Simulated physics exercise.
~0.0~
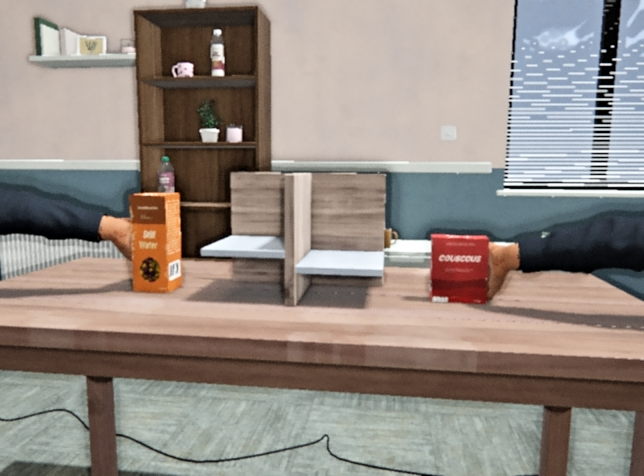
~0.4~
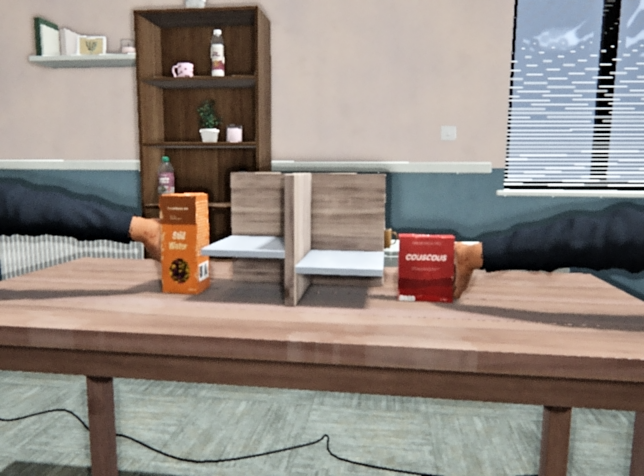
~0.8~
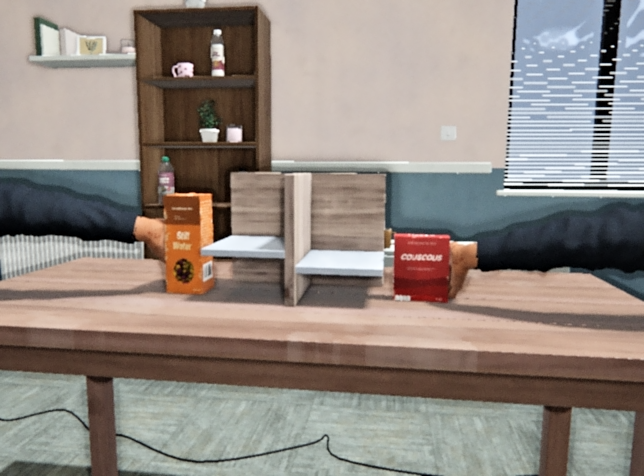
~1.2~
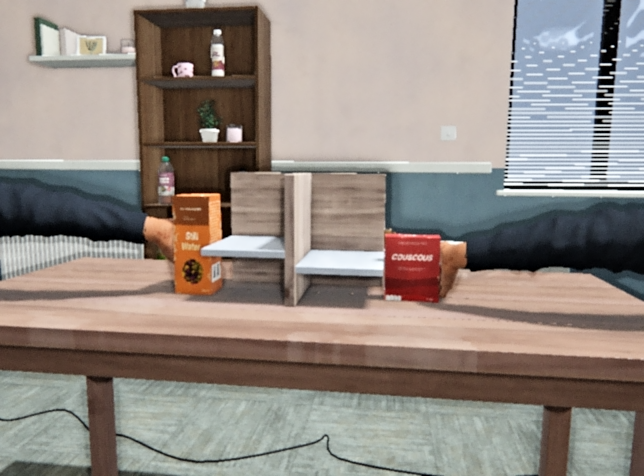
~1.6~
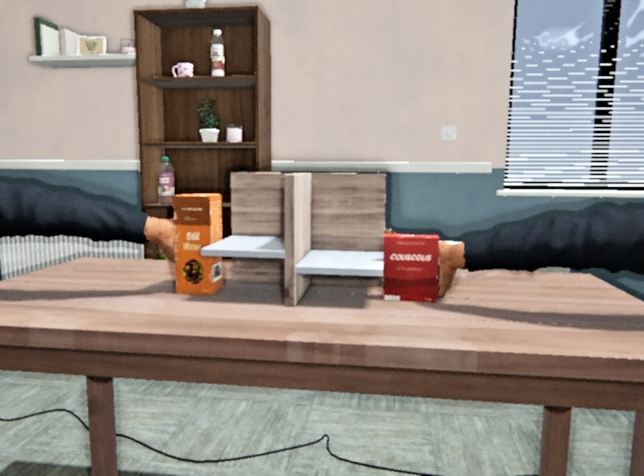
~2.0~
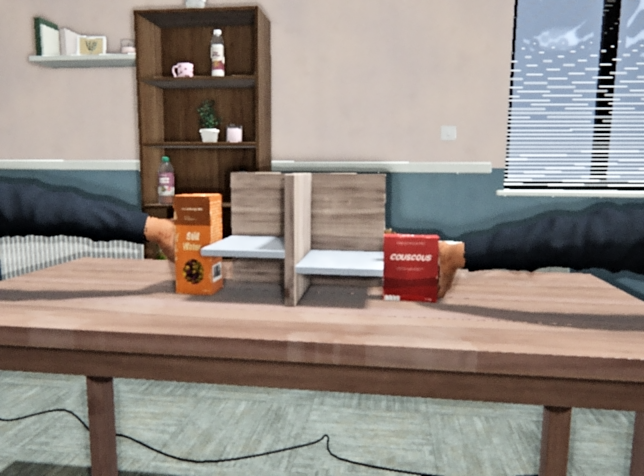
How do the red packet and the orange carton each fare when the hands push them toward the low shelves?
The red packet catches on the edge of its shelf and goes no further. The orange carton is stopped in the same way at the shelf edge on its own side.
